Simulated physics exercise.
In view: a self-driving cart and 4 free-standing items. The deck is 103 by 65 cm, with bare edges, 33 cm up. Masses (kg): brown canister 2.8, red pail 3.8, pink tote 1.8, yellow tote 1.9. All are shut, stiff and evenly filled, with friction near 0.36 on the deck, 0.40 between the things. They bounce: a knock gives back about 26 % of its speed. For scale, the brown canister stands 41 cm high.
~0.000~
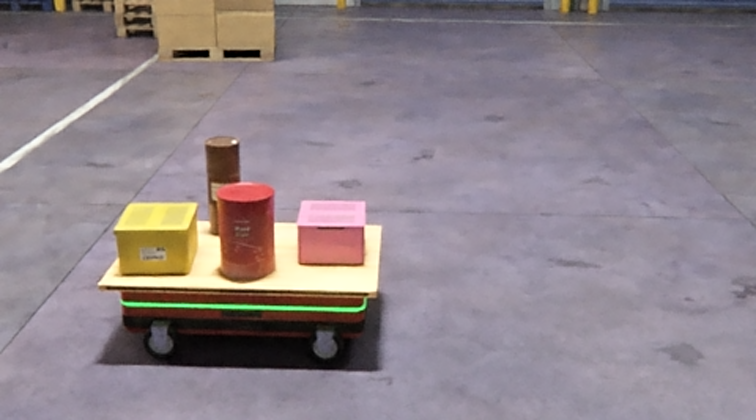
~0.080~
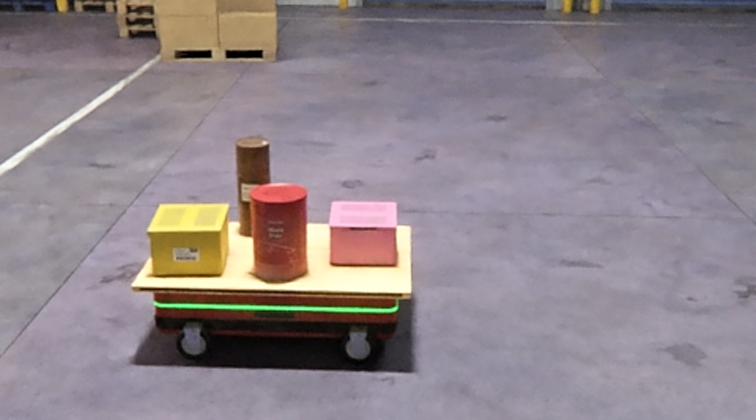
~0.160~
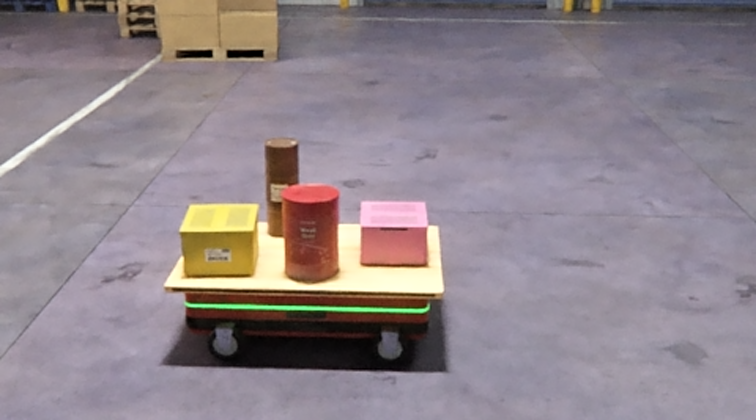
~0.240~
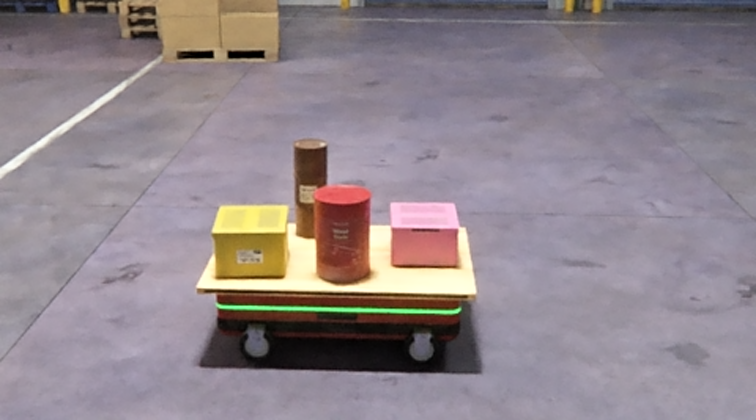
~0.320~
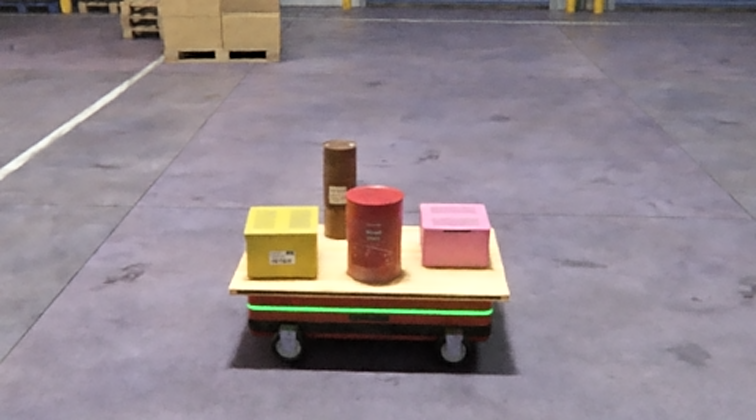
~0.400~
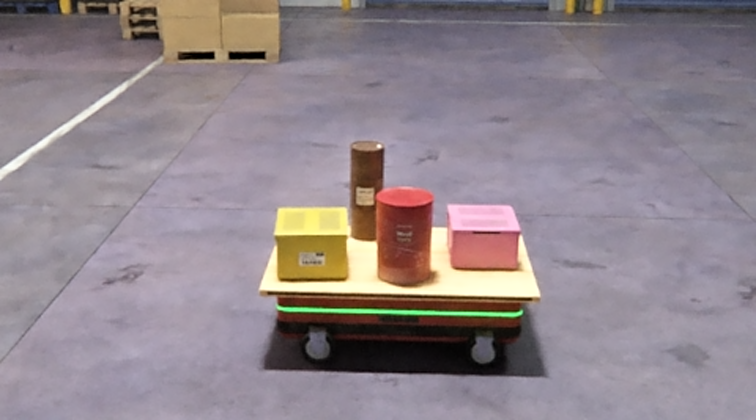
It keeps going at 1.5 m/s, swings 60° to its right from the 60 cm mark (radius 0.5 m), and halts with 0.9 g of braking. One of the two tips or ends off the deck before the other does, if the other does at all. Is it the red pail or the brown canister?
The second of the two, the brown canister.
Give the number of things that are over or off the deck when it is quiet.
In all, 2.
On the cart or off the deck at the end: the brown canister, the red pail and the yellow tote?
The brown canister finishes off the deck; the red pail is still on the cart; the yellow tote is still on the cart.
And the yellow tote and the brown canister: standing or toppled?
The yellow tote keeps standing; the brown canister falls over.
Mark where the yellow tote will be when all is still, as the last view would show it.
Around (515, 311).
After 0.60 s, cart 90 cm along, turned 17°; red pail moved 7 cm near (475, 243); brown canister moved 5 cm near (449, 195); pink tote moved 16 cm.
After 0.80 s, cart 120 cm along, turned 51°; brown canister and pink tote now off the deck; red pail moved 24 cm near (539, 264).
After 1.00 s, cart 149 cm along, turned 60°; red pail moved 28 cm near (595, 297).
After 1.20 s, cart 155 cm along, turned 60°, stopped; red pail moved 32 cm near (636, 322); yellow tote moved 13 cm.
In the end (1.7 s), off the deck, brown canister and pink tote; not toppled but over 10 cm from the start, red pail and yellow tote. At the end, from the last picture's camera, red pail near (650, 329). Red pail was never lost; brown canister went at 0.70 s.
